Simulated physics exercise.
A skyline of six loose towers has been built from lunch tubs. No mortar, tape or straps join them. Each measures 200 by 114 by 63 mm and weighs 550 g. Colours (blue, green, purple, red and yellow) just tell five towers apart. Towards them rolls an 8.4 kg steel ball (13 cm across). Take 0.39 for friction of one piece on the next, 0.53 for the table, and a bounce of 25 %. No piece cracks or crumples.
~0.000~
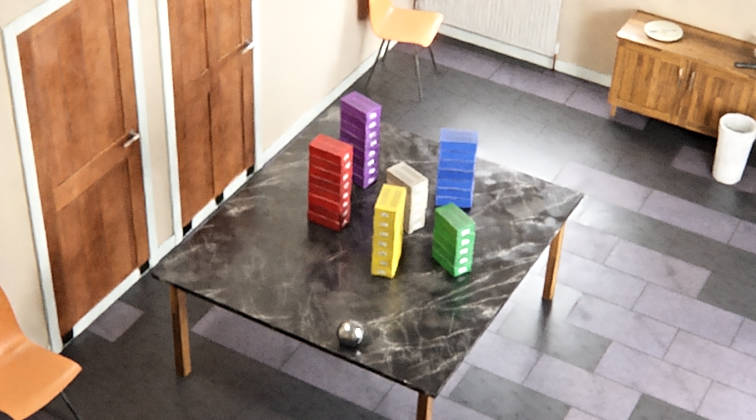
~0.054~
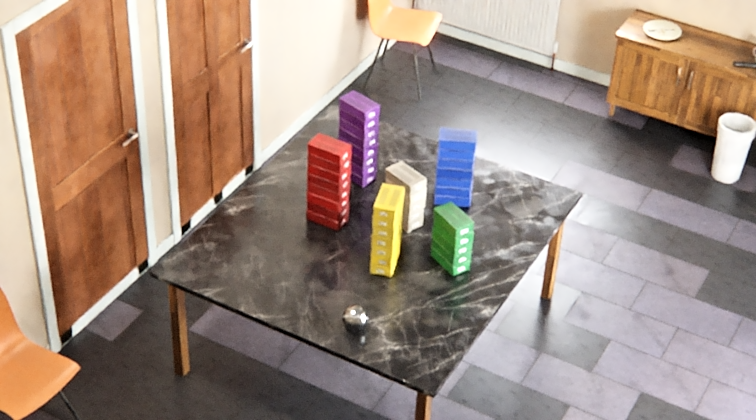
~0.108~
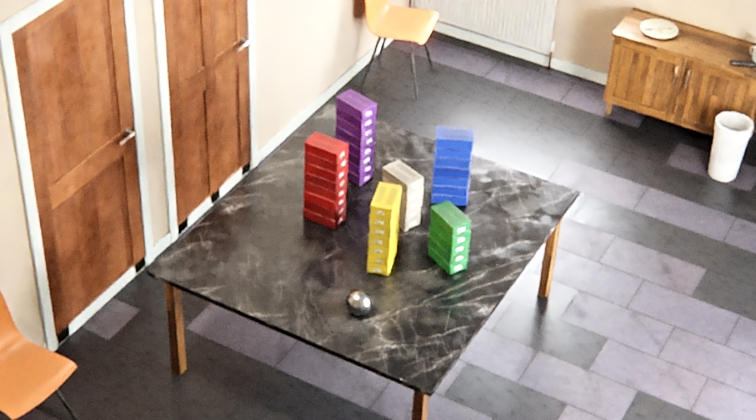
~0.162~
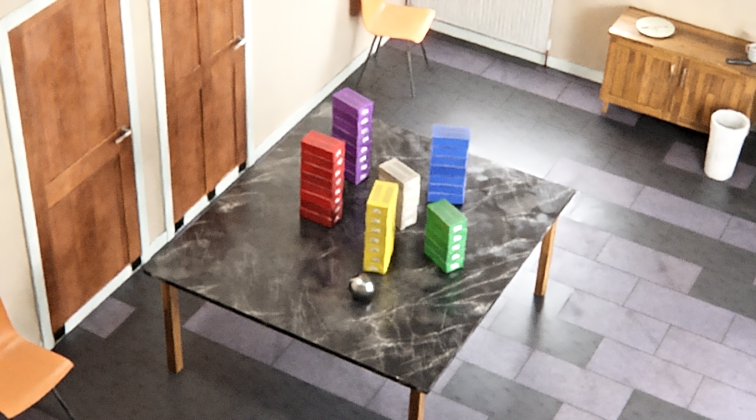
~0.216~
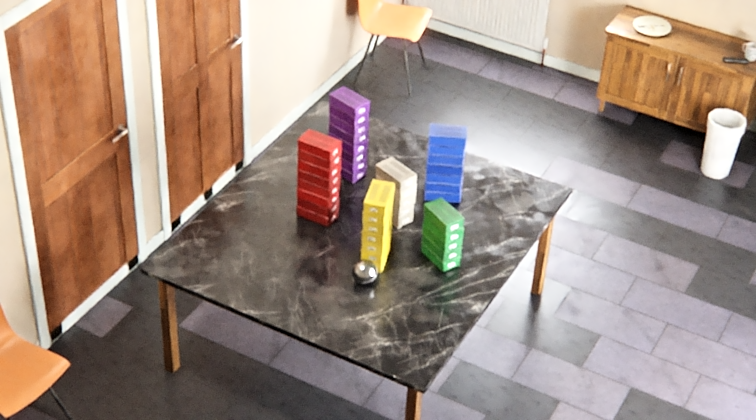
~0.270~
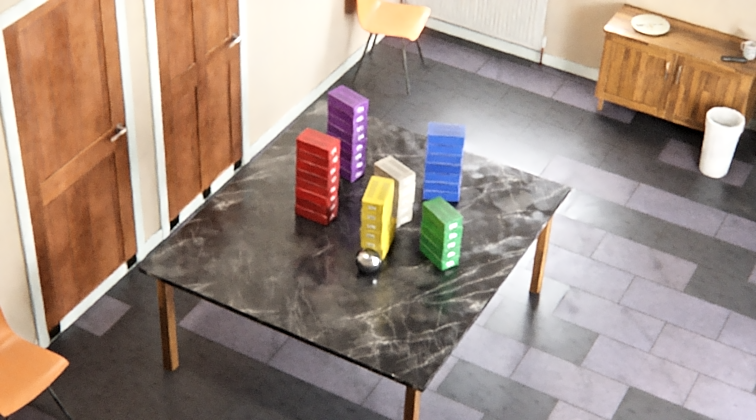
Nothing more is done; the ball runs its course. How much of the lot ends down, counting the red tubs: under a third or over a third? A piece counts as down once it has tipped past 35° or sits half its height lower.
The part is fewer than one in three.
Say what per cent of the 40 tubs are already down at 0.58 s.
10 per cent by then.
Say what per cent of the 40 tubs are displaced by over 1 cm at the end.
30 per cent.
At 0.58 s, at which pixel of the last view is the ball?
Around (387, 223).
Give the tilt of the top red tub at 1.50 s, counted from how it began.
Some 0°.
After 0.38 s, ball still moving; none of the 8 red tubs down (0 of 40 in all colours); top red tub unmoved; top yellow tub leaning 6°.
After 0.58 s, ball still moving; none of the 8 red tubs down (5 of 40 in all colours); top red tub unmoved; top yellow tub leaning 52°, 8 cm lower.
After 0.88 s, ball still moving; none of the 8 red tubs down (5 of 40 in all colours); top red tub unmoved; top yellow tub on its side.
After 1.50 s, ball still moving; none of the 8 red tubs down (9 of 40 in all colours); top red tub unmoved; top yellow tub upside down.
At rest (2.5 s), ball rolling away; none of the 8 red tubs down (9 of 40 in all colours); top red tub unmoved; top yellow tub upside down. That is 0 per cent. As the last picture would show them, middles, top red tub near (318, 144), top yellow tub near (359, 262).
